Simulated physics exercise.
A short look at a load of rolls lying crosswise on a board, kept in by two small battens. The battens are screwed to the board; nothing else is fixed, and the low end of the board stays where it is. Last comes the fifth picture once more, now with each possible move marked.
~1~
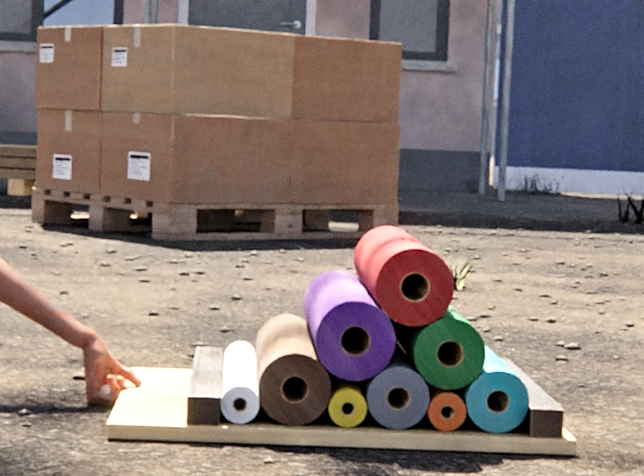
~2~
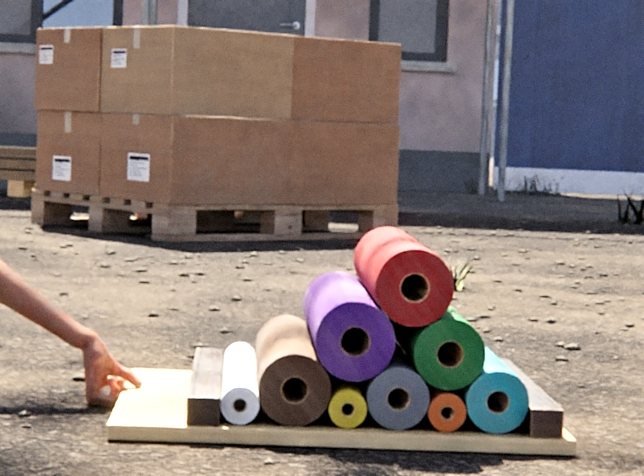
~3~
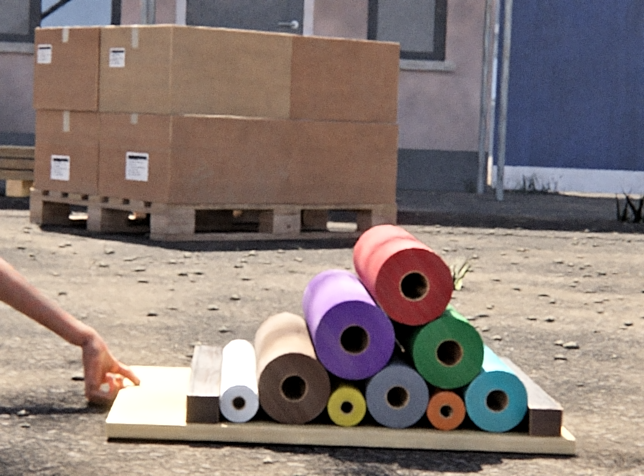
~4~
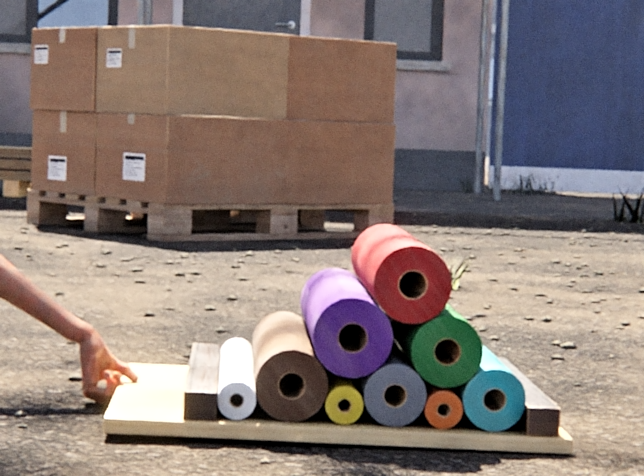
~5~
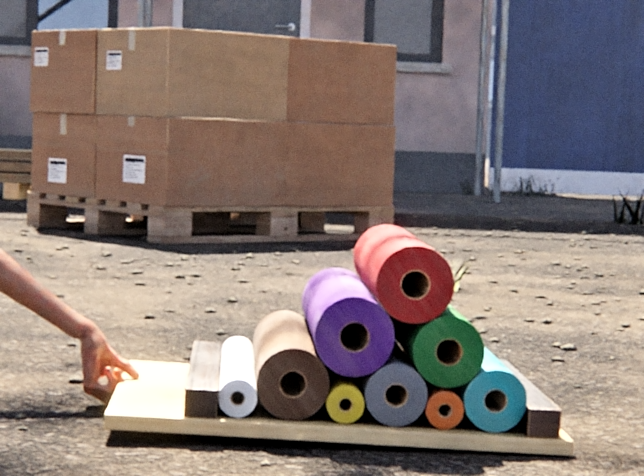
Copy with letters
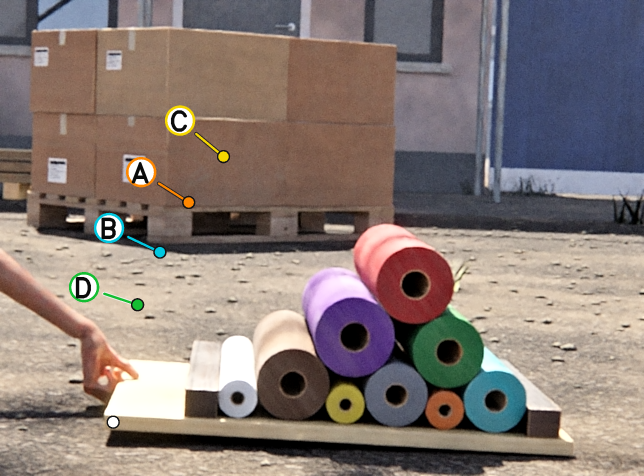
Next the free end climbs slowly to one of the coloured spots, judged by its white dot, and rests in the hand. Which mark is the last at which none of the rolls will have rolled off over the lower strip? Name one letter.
Lift it to B and no more.
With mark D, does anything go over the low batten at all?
At D: No.
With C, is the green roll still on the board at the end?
Yes.
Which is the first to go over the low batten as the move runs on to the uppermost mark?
It is the red one.
On the marked copy, A at (189, 202); B at (160, 252); C at (224, 157); D at (138, 305); the white dot at (113, 422).
Following B. Soon after the start, board at 15°.
Later, board at 23°.
In the end, board at 23°, none over the low batten.
As for the rest, A one over the low batten (red); C one over the low batten (red); D none over the low batten.
